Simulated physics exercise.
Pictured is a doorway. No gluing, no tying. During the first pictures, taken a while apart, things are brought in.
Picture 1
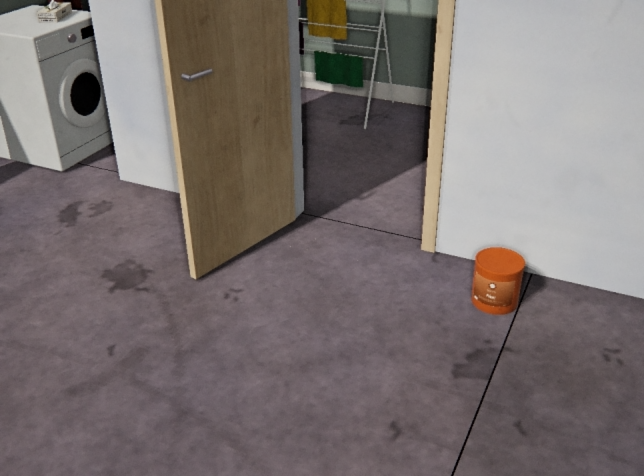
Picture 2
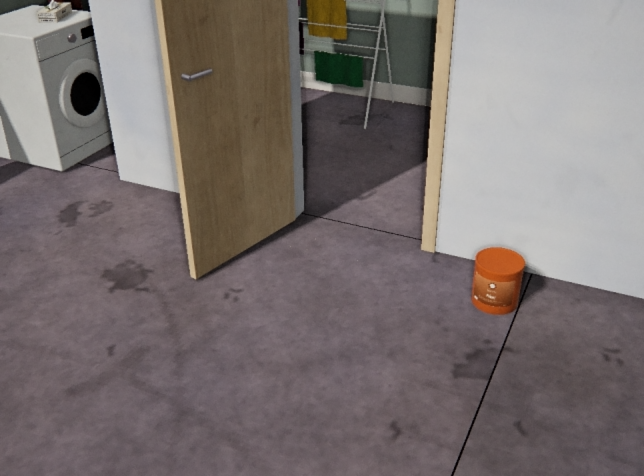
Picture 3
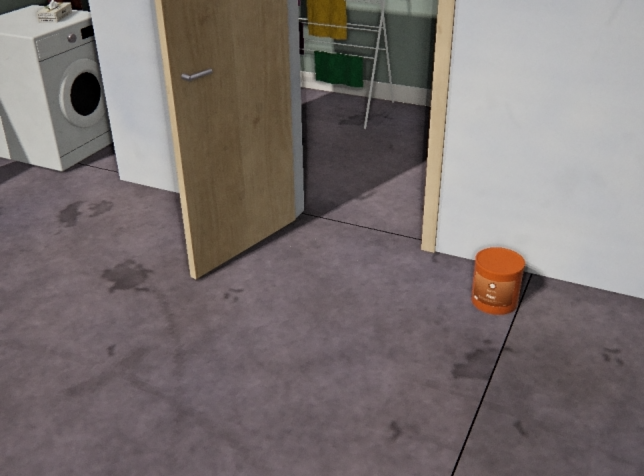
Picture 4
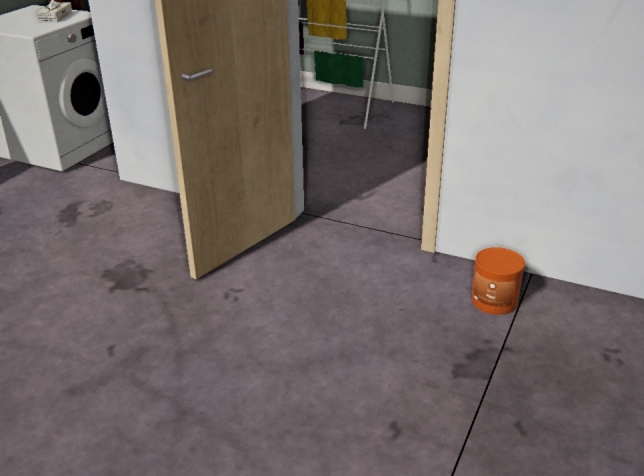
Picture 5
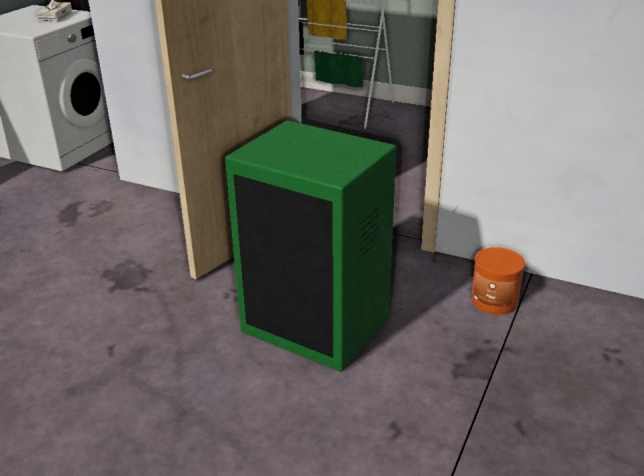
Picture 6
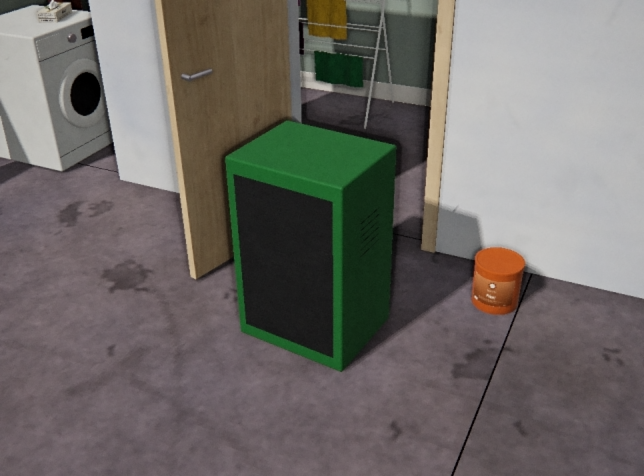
To begin with, a wooden door stands wide open beside an orange pail on a stained grey floor, with a washing machine at left, and nothing moves. Then a green box-shaped appliance with a dark front panel appears before the doorway, and everything stays still.
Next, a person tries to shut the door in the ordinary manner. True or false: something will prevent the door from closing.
True.
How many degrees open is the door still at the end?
The door ends up some 70° open.
Then, 0.50 s after the last picture, door at 97°.
Then, 0.80 s after the last picture, door at 87°.
Then, 1.10 s after the last picture, door at 75°.
At rest, door at 70°; both in place. Seen from the same camera at the end, green appliance near (315, 245).
